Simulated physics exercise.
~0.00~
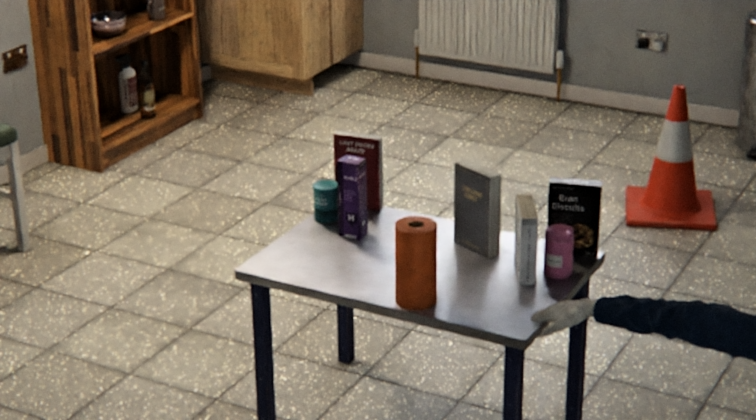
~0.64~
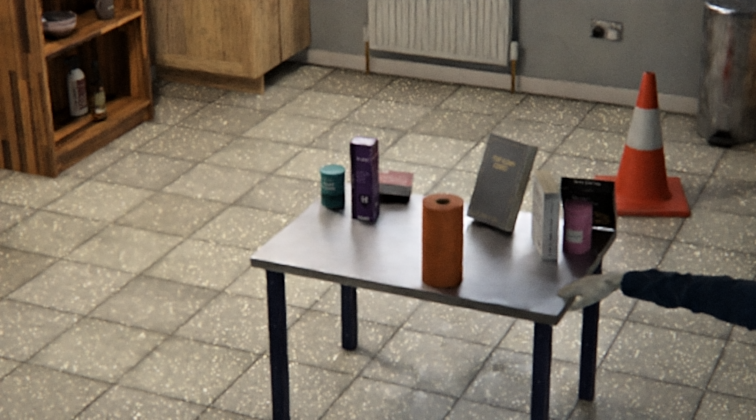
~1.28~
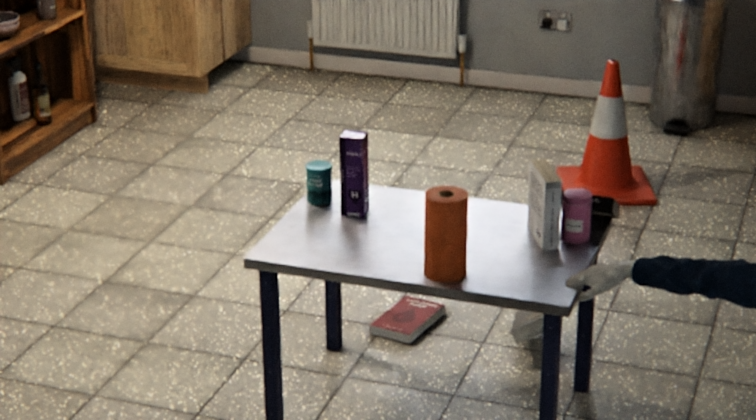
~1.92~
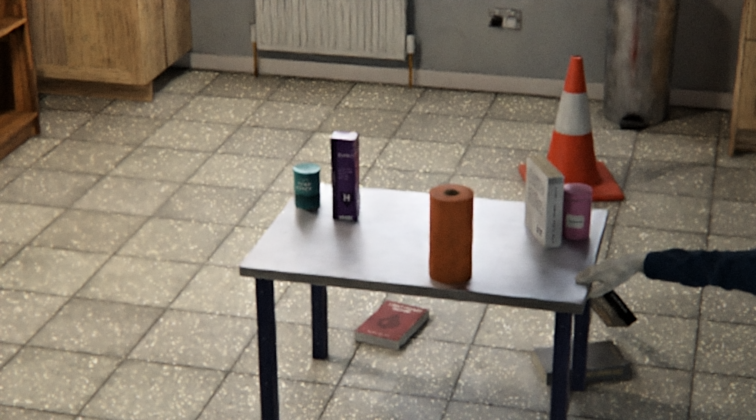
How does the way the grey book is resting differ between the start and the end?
At the start the grey book stands upright on the table. By the end it lies on its side on the floor.
